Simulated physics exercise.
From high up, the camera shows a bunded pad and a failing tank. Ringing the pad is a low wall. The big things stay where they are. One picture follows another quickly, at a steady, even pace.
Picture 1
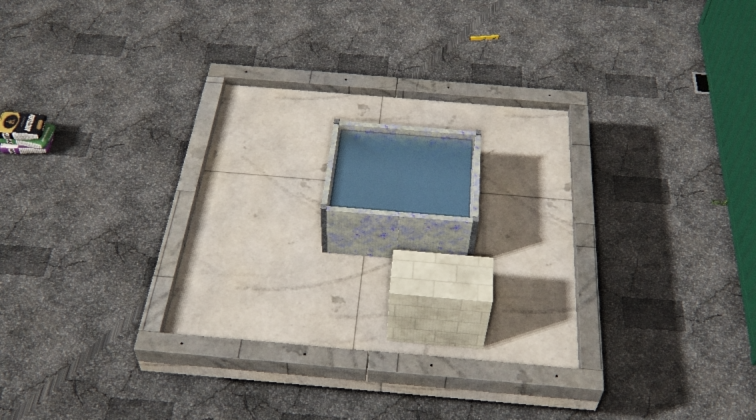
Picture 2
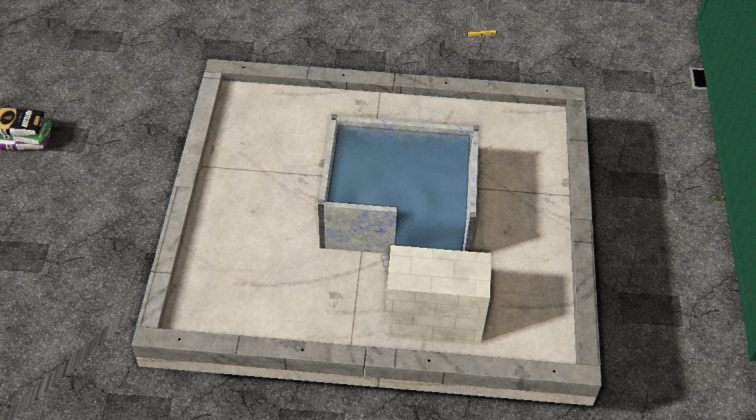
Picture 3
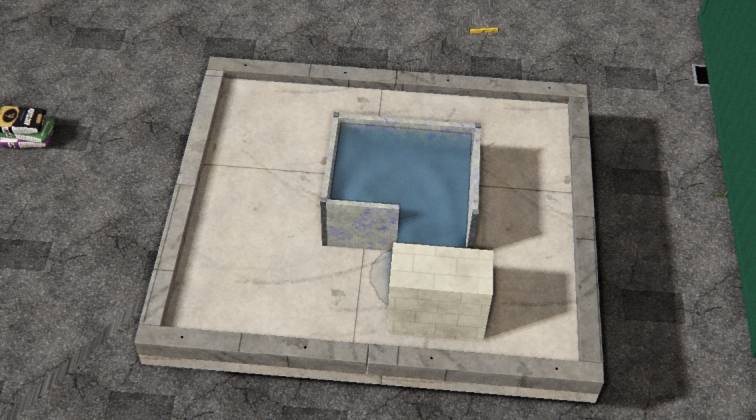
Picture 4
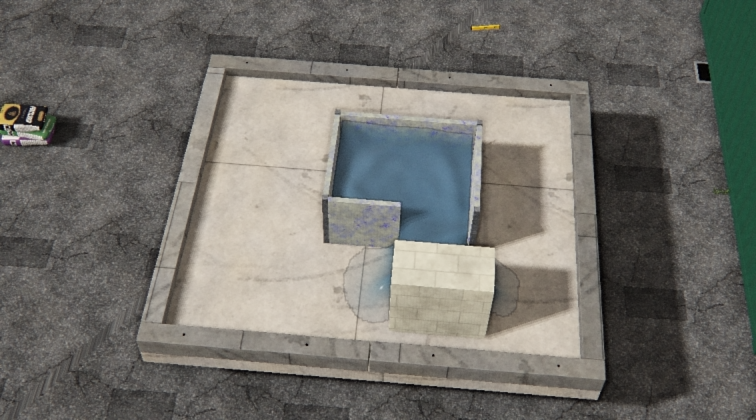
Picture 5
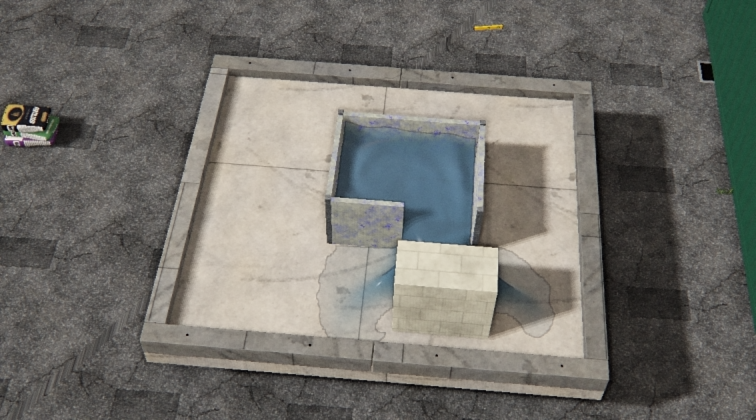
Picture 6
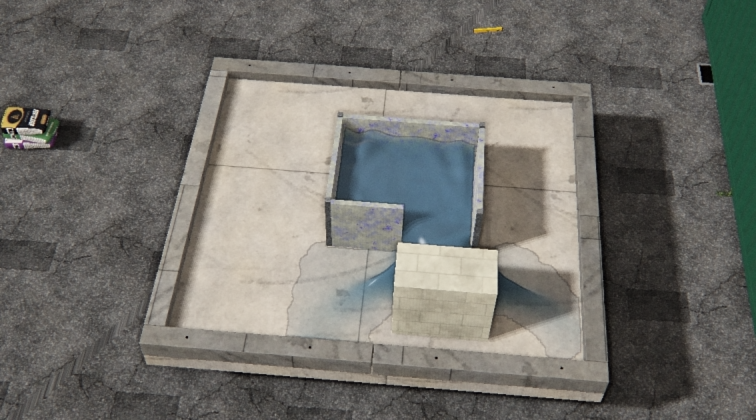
To begin with, a square tank of still blue water sits whole on a walled pale pad, a block close in front. The right part of its front wall disappears, leaving a gap, and water pours out, parts around both sides of the block and spreads across the pad.
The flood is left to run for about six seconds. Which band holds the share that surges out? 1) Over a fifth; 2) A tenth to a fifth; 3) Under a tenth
(2) A tenth to a fifth.
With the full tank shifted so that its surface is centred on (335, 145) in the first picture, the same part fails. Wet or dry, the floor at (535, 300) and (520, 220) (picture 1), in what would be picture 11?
Taking the two points as listed, the first would be submerged and the second left unsoaked.
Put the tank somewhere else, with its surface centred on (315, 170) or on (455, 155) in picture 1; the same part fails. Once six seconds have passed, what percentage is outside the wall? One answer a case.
Roughly 32 per cent in the first case and 24 per cent in the second.
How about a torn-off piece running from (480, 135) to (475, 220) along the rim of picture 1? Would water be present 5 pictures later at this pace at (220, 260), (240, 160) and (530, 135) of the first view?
Spared, spared, soaked.
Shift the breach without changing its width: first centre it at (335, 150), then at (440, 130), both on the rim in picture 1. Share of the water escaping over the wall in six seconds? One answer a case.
Roughly 26 per cent first, then roughly 30 per cent.
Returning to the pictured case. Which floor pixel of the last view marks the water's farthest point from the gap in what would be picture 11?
I'd say near (169, 332).
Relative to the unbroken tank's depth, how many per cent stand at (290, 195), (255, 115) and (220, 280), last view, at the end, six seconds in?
The depth comes out near 4, 10 and 12 per cent.
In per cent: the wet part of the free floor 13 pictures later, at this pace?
Roughly 60 %.
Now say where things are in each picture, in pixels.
In the first picture, the water tank at (403, 174) is whole and still.
In the second picture, the front is at a hidden place, out from the gap at (431, 238).
In the third picture, the front is at a hidden place, out from the gap at (433, 238).
In the fourth picture, the front is at (368, 312), out from the gap at (434, 236).
In the fifth picture, water pours out at (437, 237) and has run to (340, 339).
In the sixth picture, water pours out at (437, 239) and has run to a hidden place.
A moment on, water covers 20 % of the floor; the low wall has let 0 % over.
Next, water covers 35 % of the floor; the low wall has let 0 % over.
Then, water covers 55 % of the floor; the low wall has let 9 % over.
Later, water covers 70 % of the floor; the low wall has let 14 % over.
In the end, water covers 80 % of the floor; the low wall has let 14 % over.
